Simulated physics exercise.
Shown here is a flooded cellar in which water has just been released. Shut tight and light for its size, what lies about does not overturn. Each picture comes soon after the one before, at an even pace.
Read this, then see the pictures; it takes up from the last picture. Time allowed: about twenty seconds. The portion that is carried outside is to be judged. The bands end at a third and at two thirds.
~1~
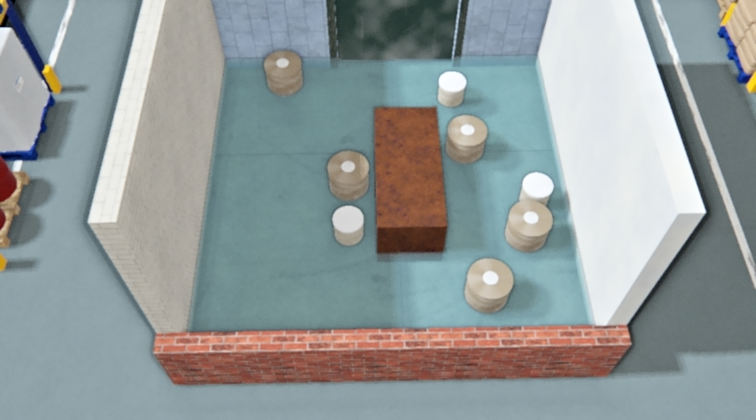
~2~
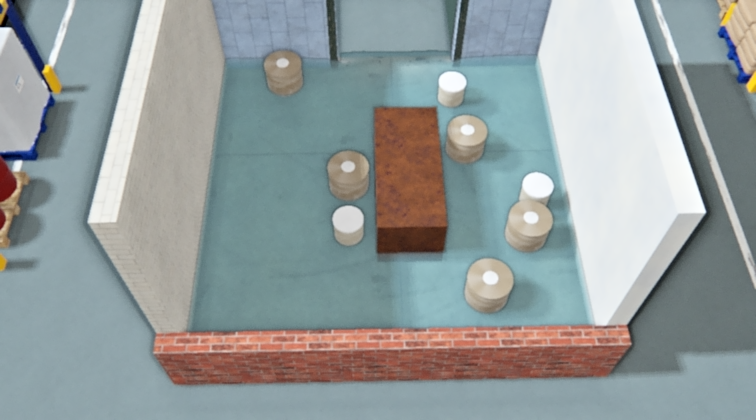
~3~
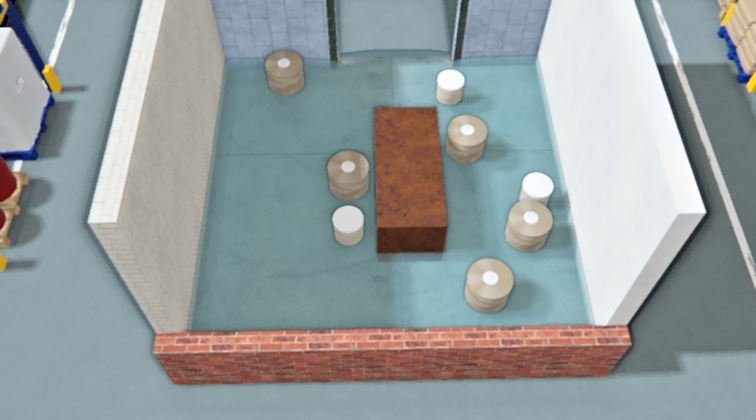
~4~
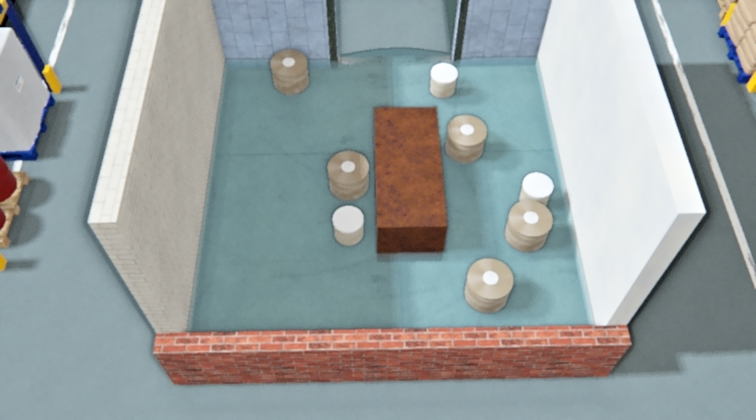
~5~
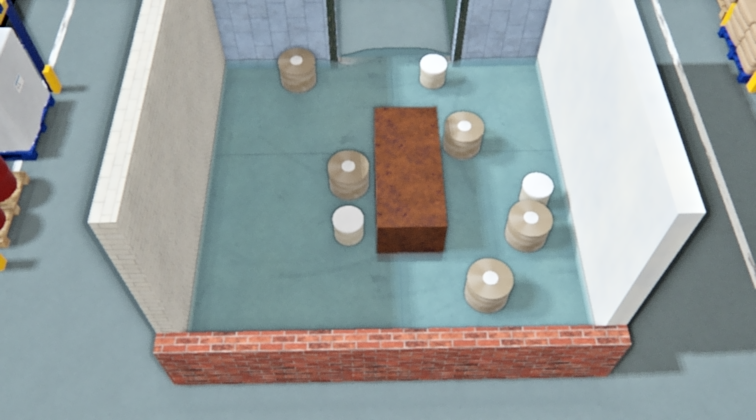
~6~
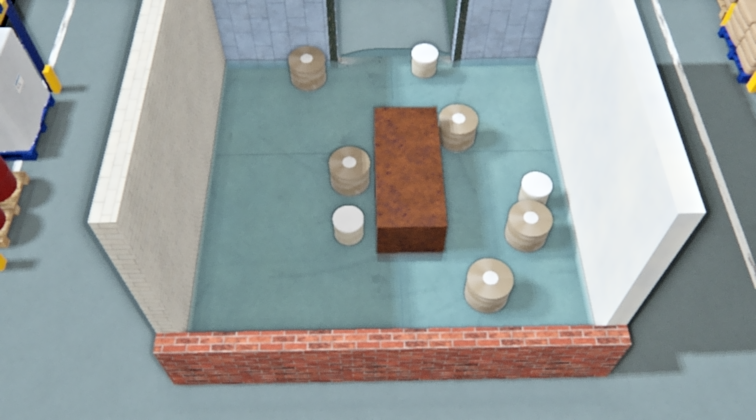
I expect the portion to fall at two thirds or beyond.
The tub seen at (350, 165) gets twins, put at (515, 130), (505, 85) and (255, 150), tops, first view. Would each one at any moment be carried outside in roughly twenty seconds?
Result, in sequence: Ends up outside; ends up outside; ends up outside.
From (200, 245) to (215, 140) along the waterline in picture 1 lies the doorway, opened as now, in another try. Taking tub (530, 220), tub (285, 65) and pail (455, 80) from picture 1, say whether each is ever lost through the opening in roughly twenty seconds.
Remains, swept away, swept away.
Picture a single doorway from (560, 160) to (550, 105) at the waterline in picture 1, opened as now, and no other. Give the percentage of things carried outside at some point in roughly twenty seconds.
I'd put it near 60 per cent.
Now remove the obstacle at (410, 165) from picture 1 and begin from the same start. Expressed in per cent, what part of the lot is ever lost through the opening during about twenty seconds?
By my count it is 80 per cent.
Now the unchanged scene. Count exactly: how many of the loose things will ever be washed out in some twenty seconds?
Count: 7.
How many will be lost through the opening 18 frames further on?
I make it 4.
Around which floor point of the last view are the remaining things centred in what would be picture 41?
Mean position: Approx. (460, 126) px.
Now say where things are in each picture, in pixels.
In the first picture, a pail at (453, 81) floats; a tub at (283, 63), afloat; 0 of 8 have shifted.
In the second picture, a pail at (453, 81), afloat; a tub at (283, 63) floats; 0 of 8 have shifted.
In the third picture, a pail at (451, 80) floats, close to its start; a tub at (284, 63) floats; 1 of 8 have shifted.
In the fourth picture, a pail at (444, 73), afloat, close to its start; a tub at (289, 63), afloat, close to its start; 2 of 8 have shifted.
In the fifth picture, a pail at (434, 64) floats, a stride from its start; a tub at (297, 61) floats, close to its start; 3 of 8 have shifted.
In the sixth picture, a pail at (425, 53) floats, a stride from its start; a tub at (307, 59), afloat, a stride from its start; 4 of 8 have shifted.
A moment on, 2 of 8 are out; 6 afloat.
Next, 4 of 8 are out; 4 afloat.
Later, 6 of 8 are out; 2 afloat.
In the end, 7 of 8 are out; 1 afloat.
